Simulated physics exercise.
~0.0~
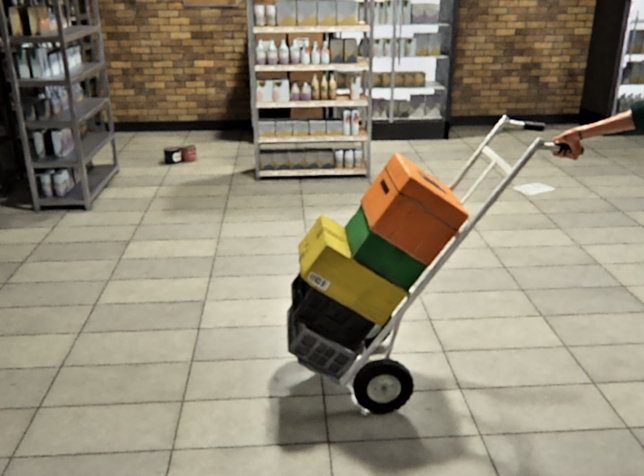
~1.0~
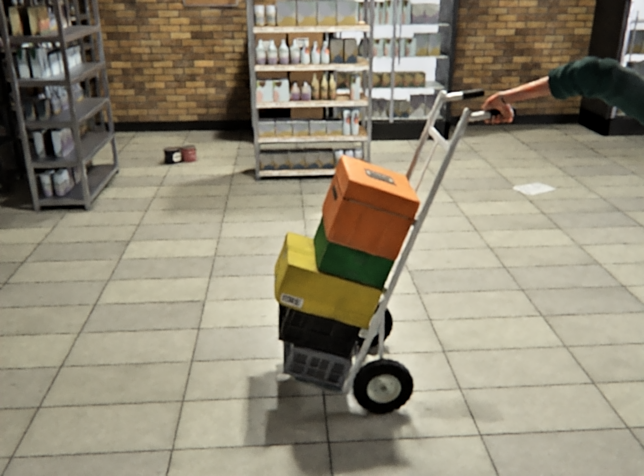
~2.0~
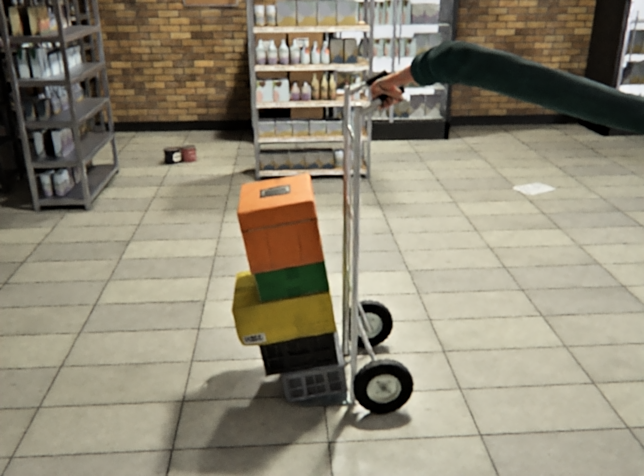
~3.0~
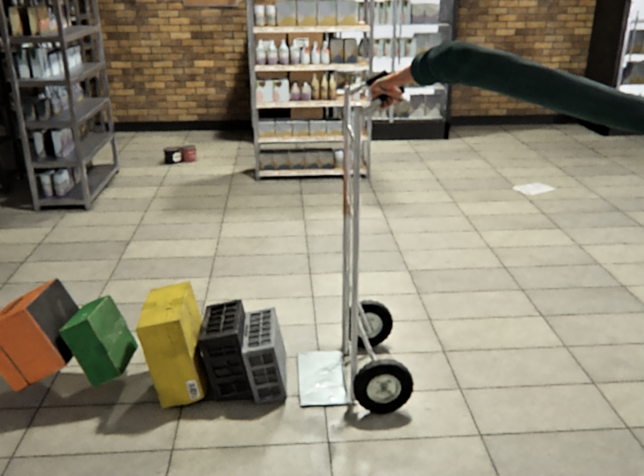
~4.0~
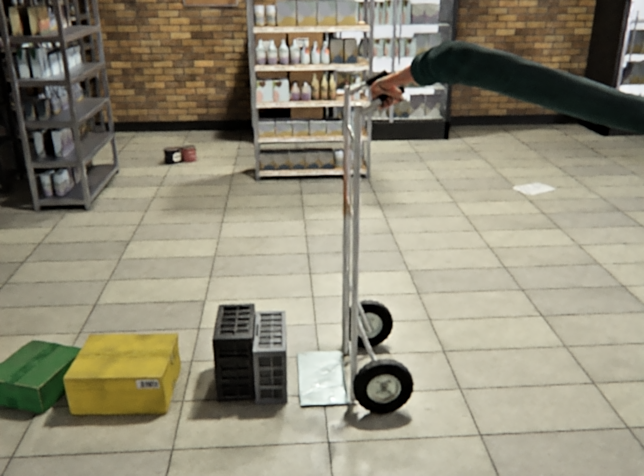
A hand truck stacked with a grey crate, a black crate, a yellow parcel, a green parcel and an orange toolbox leans back toward the right, its handle gripped by a hand. The arm pushes the handle left, and the truck swings up on its wheels with the stack still together. As it comes upright, the load tips away from the frame. The boxes spill leftward across the tiled floor while the hand holds the truck still. Finally, the two crates stand on end beyond the bare plate, the yellow and green parcels lie farther left, and the orange toolbox is out of view.
